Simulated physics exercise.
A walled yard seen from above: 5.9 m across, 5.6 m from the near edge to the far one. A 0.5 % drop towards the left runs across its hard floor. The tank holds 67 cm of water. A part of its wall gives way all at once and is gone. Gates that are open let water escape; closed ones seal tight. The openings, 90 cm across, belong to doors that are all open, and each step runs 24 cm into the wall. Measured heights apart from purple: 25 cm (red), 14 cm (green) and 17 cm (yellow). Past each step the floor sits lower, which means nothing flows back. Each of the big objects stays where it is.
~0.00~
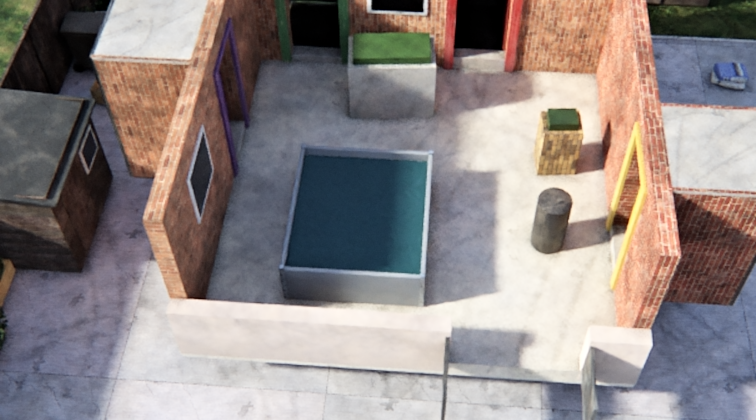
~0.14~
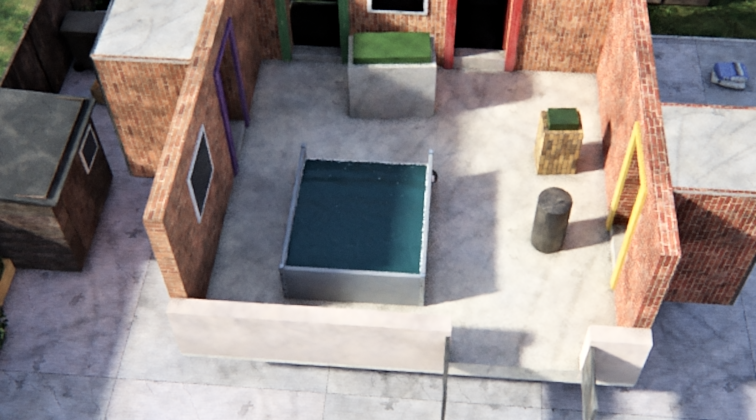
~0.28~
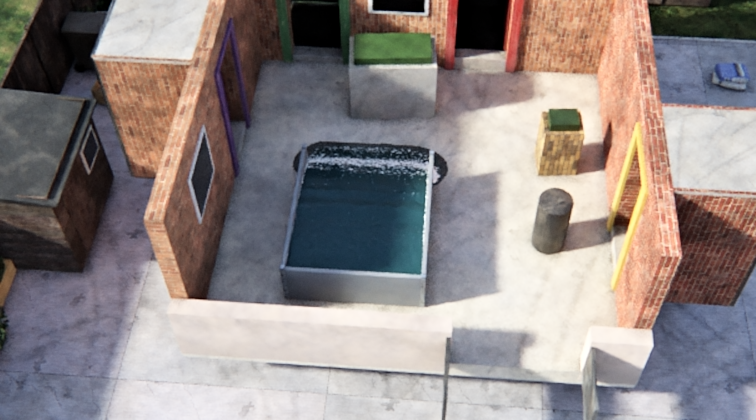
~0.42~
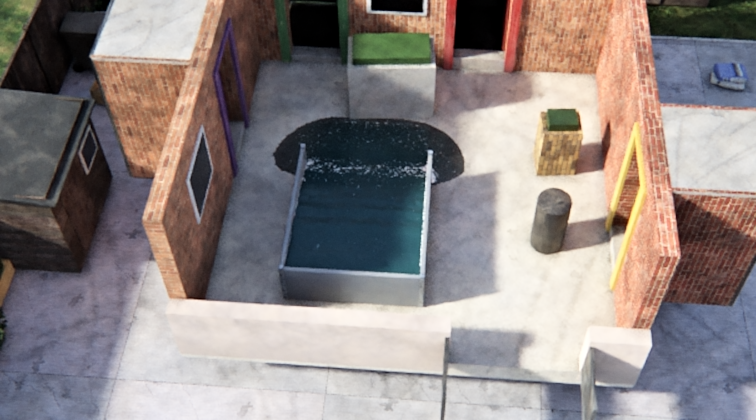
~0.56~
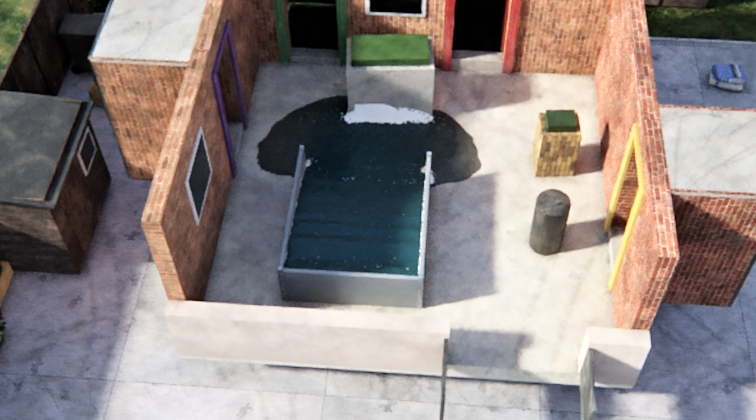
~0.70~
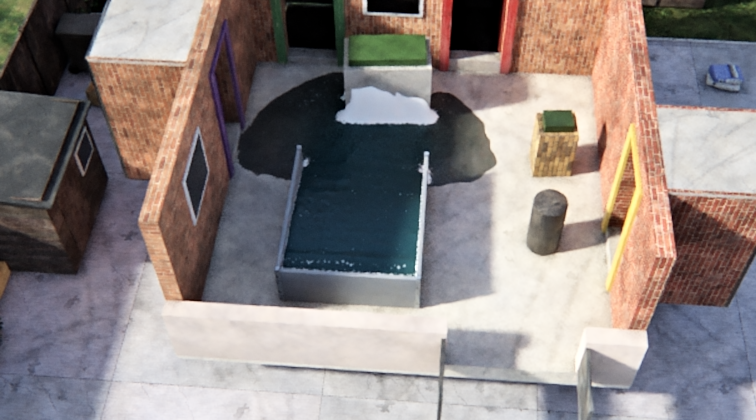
Water fills a grey tank in a brick-walled yard seen from above, with a purple-framed opening on the left, green and red ones behind, and yellow on the right. A green-topped pale block stands behind the tank, a small tan block and dark cylinder to the right. The tank's far side vanishes, and water pours out, spreads darkly both ways and foams white against the pale block, as the view shifts slightly.
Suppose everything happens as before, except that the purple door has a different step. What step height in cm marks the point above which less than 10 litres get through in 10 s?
The point is around 18 cm.
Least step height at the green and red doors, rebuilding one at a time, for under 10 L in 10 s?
You'd want about 29 centimetres at green and about 16 centimetres at red.
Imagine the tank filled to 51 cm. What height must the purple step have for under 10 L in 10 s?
Step height: Approx. 14.0 cm.
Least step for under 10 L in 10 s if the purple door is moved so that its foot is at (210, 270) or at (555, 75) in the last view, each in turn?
In turn: About 7.5 cm, about 21 cm.
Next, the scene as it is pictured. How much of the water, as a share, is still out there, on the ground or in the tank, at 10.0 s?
Something like 80 per cent of it remains.
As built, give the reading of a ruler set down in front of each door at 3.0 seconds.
Centimetres: Red = 9, green = 25, yellow = 0, purple = 17.
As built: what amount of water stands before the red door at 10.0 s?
Roughly 6.0 cm deep.
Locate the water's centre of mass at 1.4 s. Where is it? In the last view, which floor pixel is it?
About (364, 190).
After 1.4 s water covers 35 % of the floor, deepest (48 cm) near (372, 126); 5 cm at the purple door, 0 litres in over its 17 cm step.
After 3.0 s water covers 55 % of the floor, deepest (32 cm) near (256, 68); 17 cm at the purple door, 2 litres in over its 17 cm step.
After 10.0 s water covers 95 % of the floor, deepest (13 cm) near (245, 336); 9 cm at the purple door, 15 litres in over its 17 cm step.
At the purple door as built, the water arrived by 0.8 s and peaked near 20 cm at 3.4 s.
With a step of 15 cm, 25 litres would have come in within the 10 s; with 20.5 cm, 5 litres. So under 10 litres takes about 18 cm.
